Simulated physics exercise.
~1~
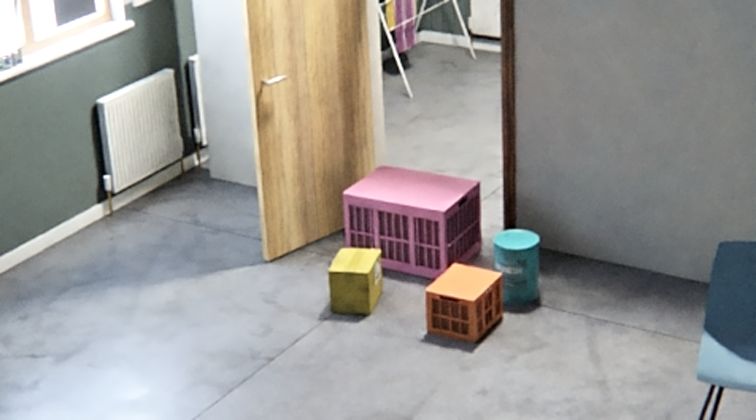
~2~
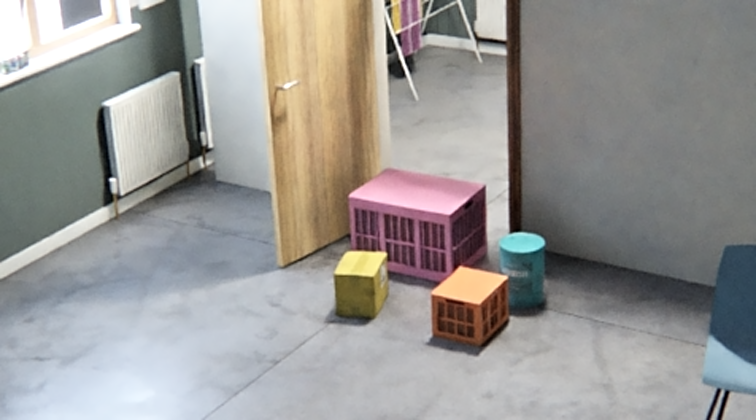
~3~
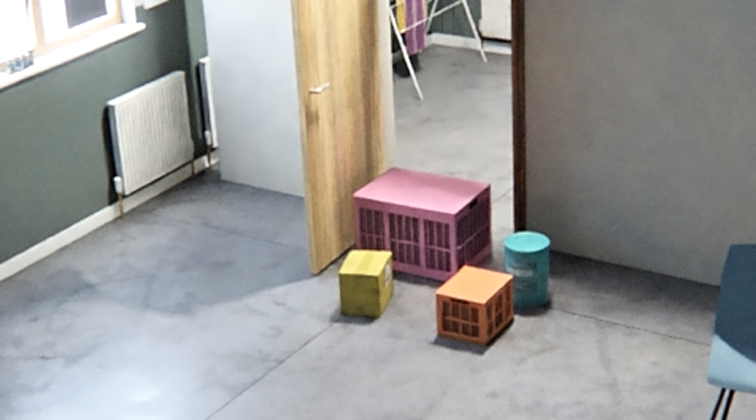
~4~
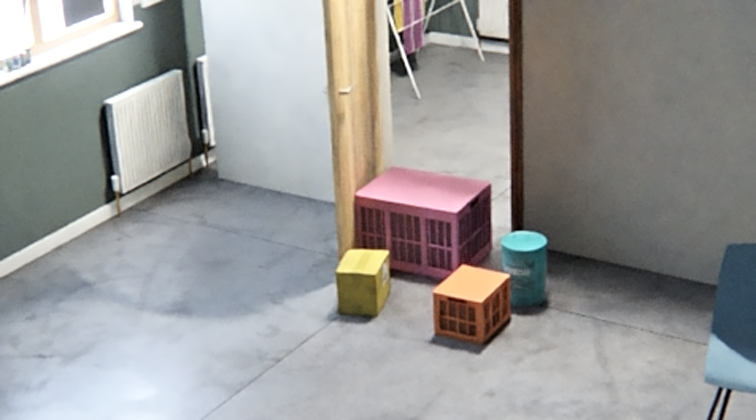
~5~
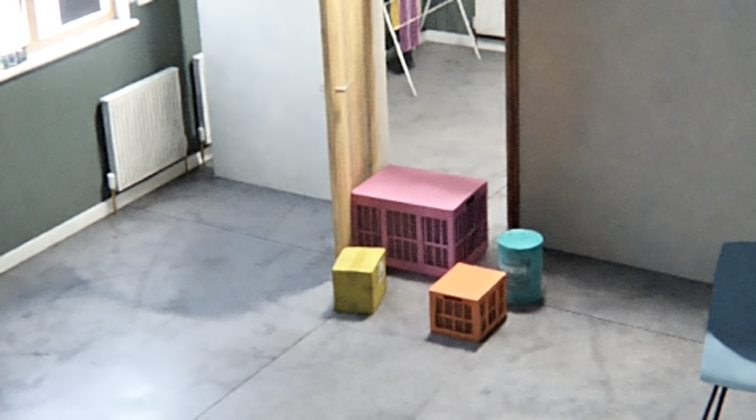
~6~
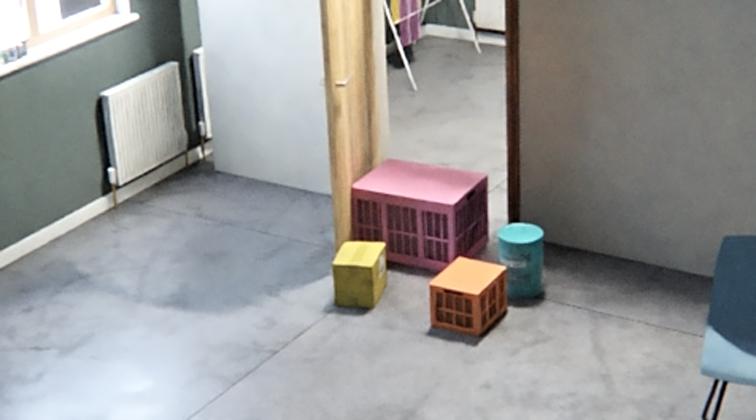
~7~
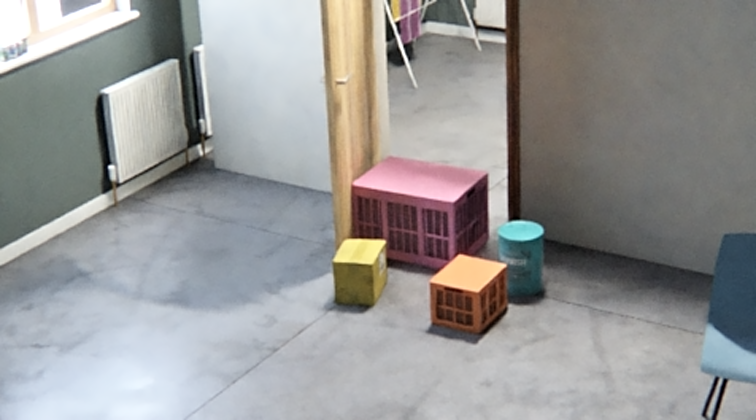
A wooden door swung partway toward closing, turning nearly edge-on, then stopped and stayed still, well open. The pink chest, yellow parcel, orange crate and turquoise pail sat unmoved on the grey floor by the doorway throughout.
